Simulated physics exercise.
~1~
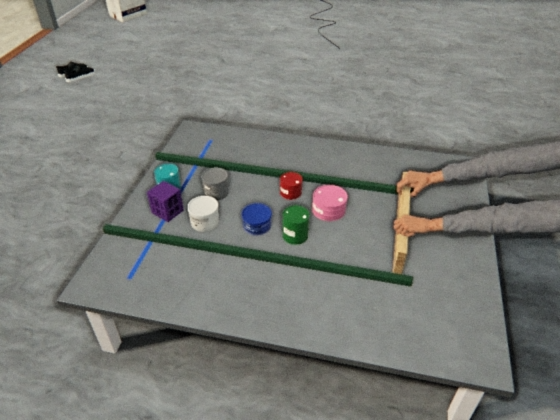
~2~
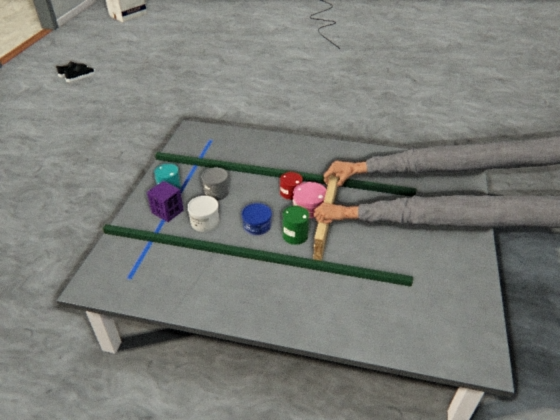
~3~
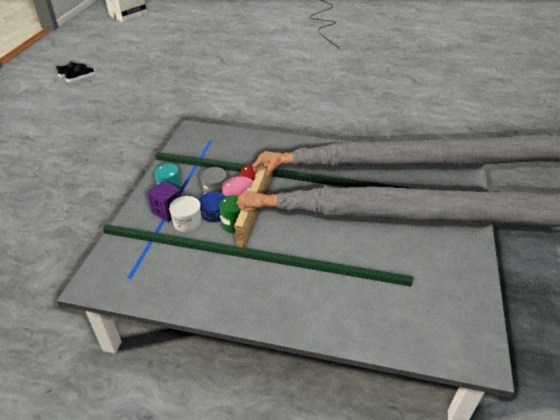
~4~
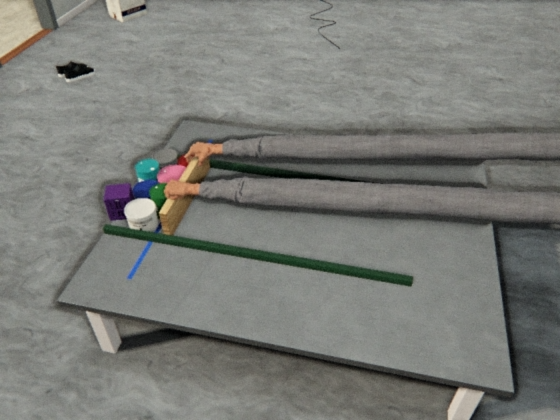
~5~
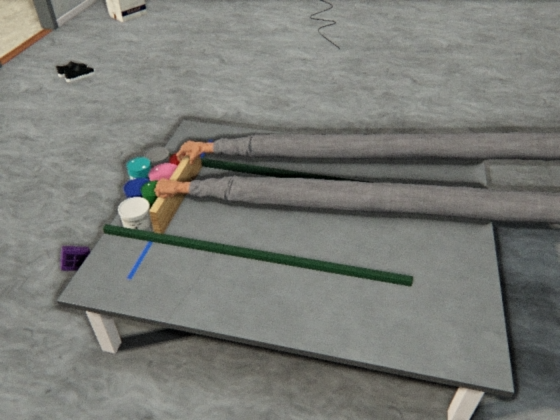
At the start, two hands hold a wooden plank upright at the right of a grey table, where colourful canisters and a purple crate sit between two green rails. The hands slide the plank left, and it meets the pink canister and pushes it toward the red and green ones. The plank keeps moving, gathering the red, green and blue containers and bunching them against the white one. The packed group is then shoved across the blue tape to the table's left edge. Finally, the purple crate drops off, while turquoise, white and other containers remain crowded at the brink beside the plank.
